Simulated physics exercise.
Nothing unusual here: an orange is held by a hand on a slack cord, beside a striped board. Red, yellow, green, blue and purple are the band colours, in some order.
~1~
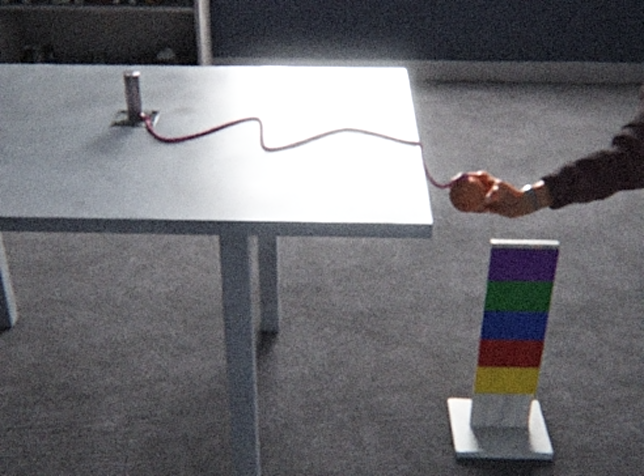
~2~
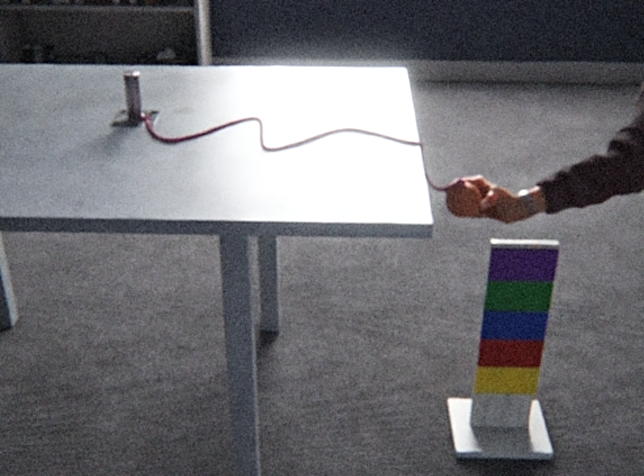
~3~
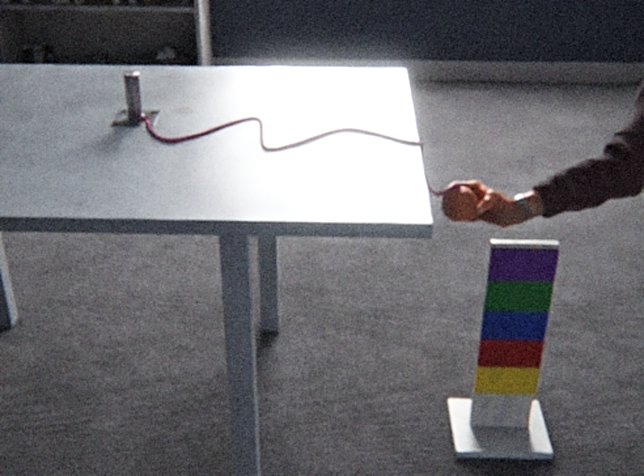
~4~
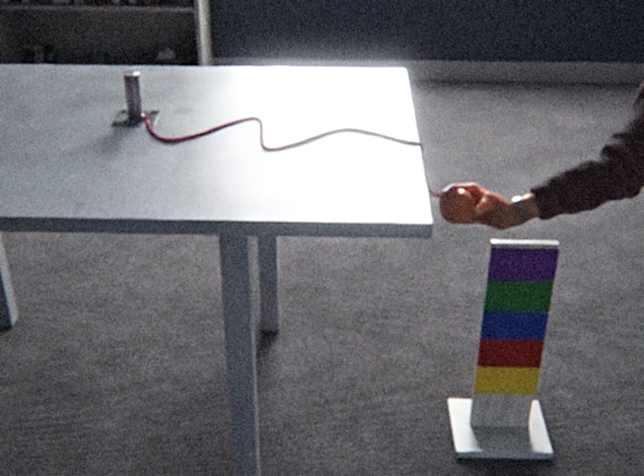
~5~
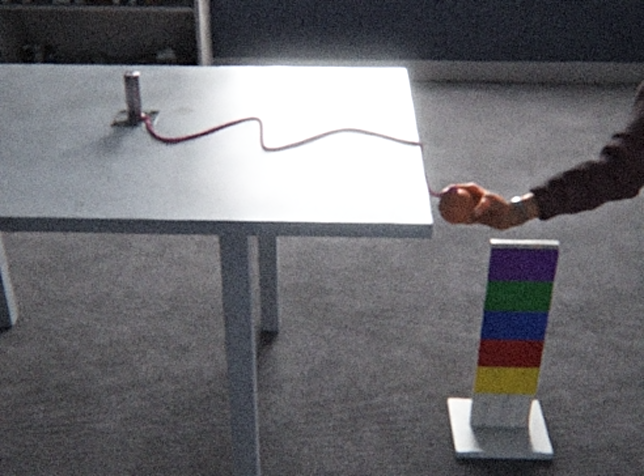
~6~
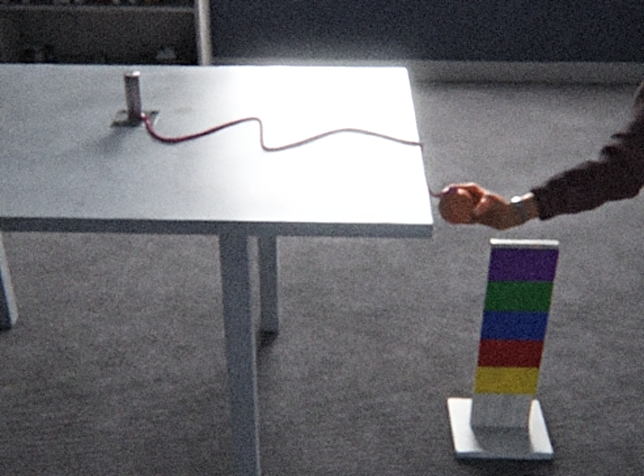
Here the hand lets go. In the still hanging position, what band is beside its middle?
Its centre hangs level with the red band.
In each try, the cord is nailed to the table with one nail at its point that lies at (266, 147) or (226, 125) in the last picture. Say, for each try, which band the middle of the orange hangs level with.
Note: Try 1 purple; try 2 blue.
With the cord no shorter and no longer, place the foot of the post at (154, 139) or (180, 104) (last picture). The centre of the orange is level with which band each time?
Try one - yellow; try two - yellow.
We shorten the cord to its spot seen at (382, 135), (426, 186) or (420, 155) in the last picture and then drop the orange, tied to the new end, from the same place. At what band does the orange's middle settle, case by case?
Purple; blue; green.
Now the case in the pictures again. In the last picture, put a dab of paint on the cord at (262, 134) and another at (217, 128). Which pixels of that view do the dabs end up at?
Roughly (351, 135) for the first and (261, 127) for the second.
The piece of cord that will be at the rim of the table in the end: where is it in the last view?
(297, 143).
A little later, orange near (408, 332); level with red.
Next, orange near (397, 333); level with red.
When it is over, orange near (402, 338); level with red. Its middle rests at the red band.
